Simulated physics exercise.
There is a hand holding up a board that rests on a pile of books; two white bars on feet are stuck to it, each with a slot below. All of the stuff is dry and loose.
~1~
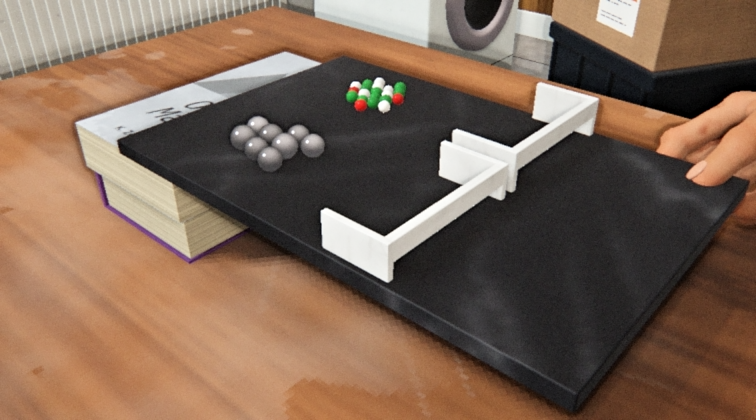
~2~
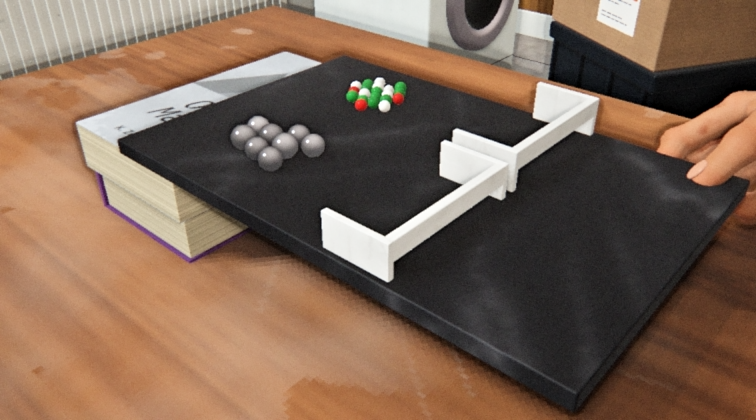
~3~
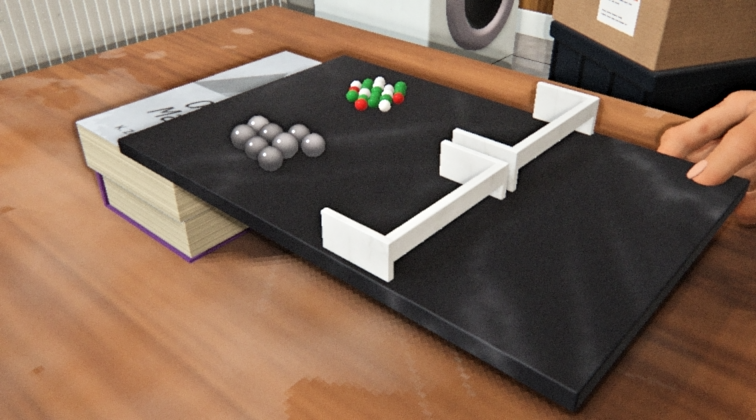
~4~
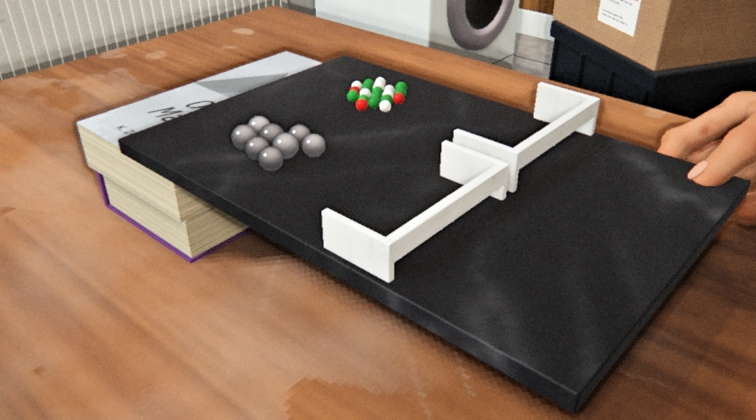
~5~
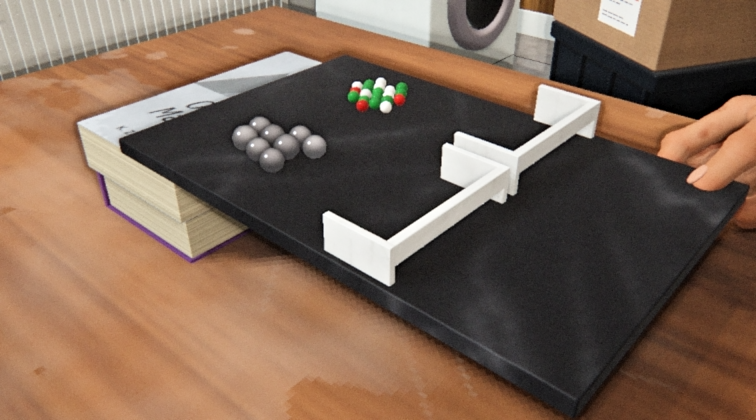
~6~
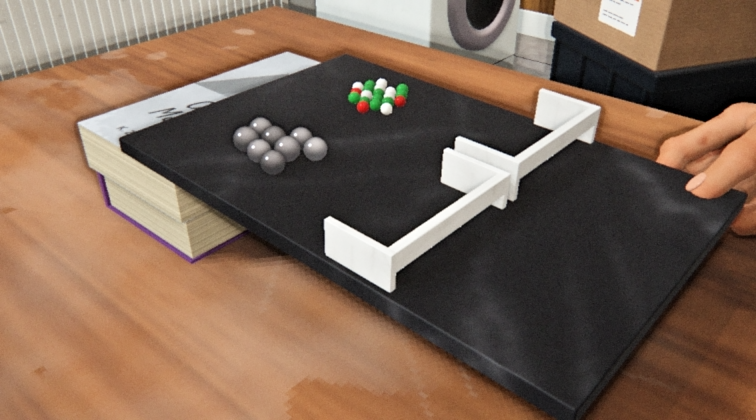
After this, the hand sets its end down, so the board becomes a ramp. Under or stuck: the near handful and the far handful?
In order: Looks like the near handful is too bulky; looks like the far handful has enough room.
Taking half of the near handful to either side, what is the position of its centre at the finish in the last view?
I'd put the centre roughly at (440, 262).
Then, 0.30 s after the last picture, board sloping at 9°; near handful on its way down; far handful on its way down.
Then, 0.62 s after the last picture, board sloping at 15°; near handful has reached its gate; far handful has reached its gate.
Then, 1.00 s after the last picture, board resting at 15°; near handful has reached its gate; far handful all past its gate.
At rest, board resting at 15°; near handful gathered behind its gate; far handful all past its gate.
